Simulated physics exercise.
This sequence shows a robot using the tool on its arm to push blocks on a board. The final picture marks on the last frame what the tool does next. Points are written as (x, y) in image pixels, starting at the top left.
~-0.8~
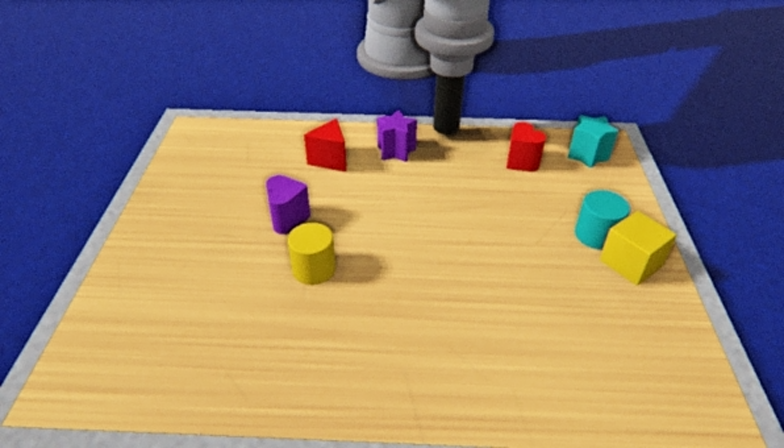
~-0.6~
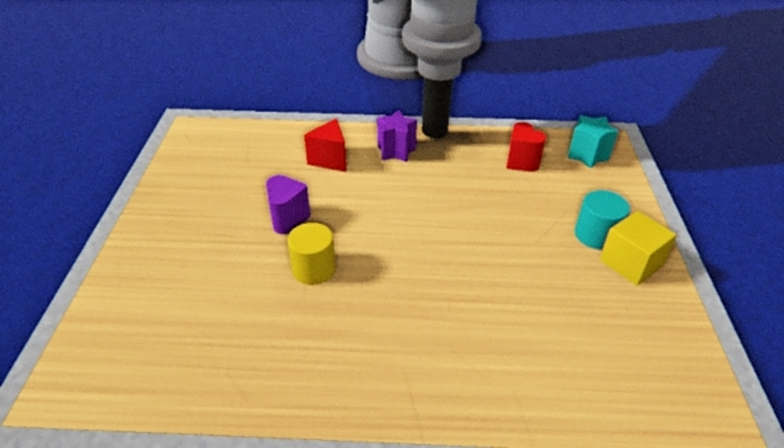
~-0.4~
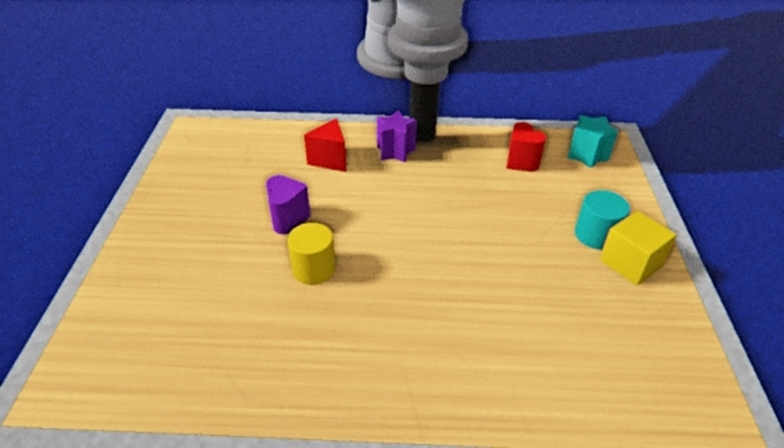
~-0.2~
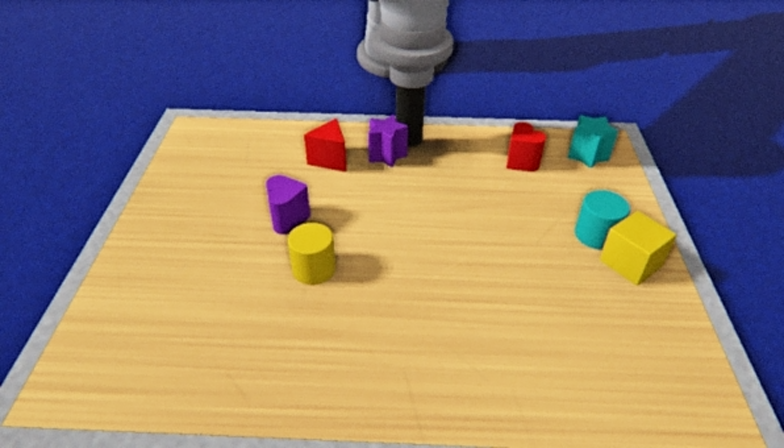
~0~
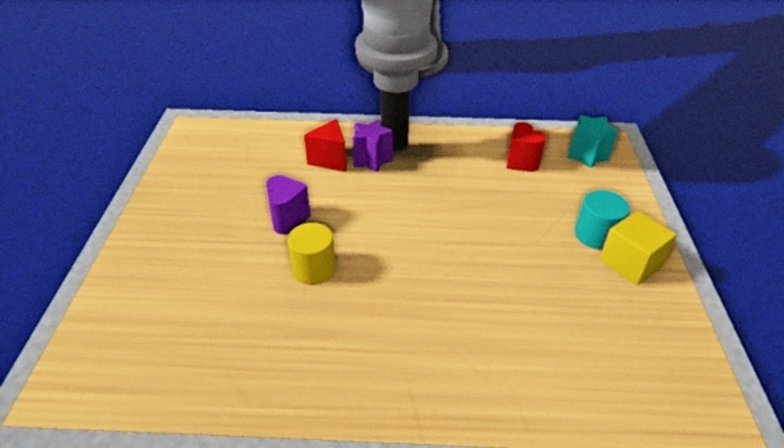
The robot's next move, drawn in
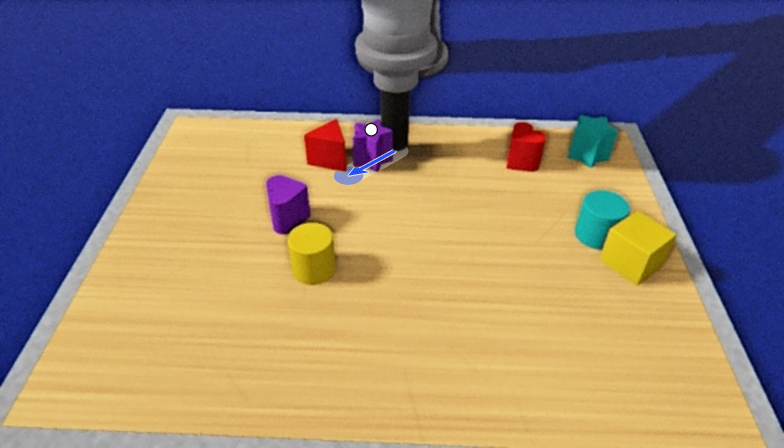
Robot arm with a dark tool moving left along the board's far edge, then pushing a purple star toward a red triangular block.
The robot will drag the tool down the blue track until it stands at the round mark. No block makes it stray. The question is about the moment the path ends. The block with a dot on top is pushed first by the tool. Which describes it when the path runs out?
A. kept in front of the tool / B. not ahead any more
My answer is option A.
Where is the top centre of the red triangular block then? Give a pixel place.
Its top middle will sit at (304, 135).
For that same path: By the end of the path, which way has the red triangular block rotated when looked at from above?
Clockwise, from overhead.
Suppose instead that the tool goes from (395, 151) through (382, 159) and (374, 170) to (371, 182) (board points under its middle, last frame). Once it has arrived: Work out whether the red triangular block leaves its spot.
It travels a centimetre or more.
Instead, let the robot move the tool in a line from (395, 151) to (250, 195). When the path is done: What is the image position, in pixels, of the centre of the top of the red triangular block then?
The top centre is at (268, 139).
The drawn path runs in a line from (395, 151) to (349, 176); the dot is on the purple star.
The first path, step by step. Halfway along, tool at (372, 156); red triangular block at (316, 133), turned 25° clockwise; purple star at (346, 142).
At the end, tool at (348, 168); purple heart not moved; red triangular block at (304, 135), turned 50° clockwise; purple star at (321, 155).
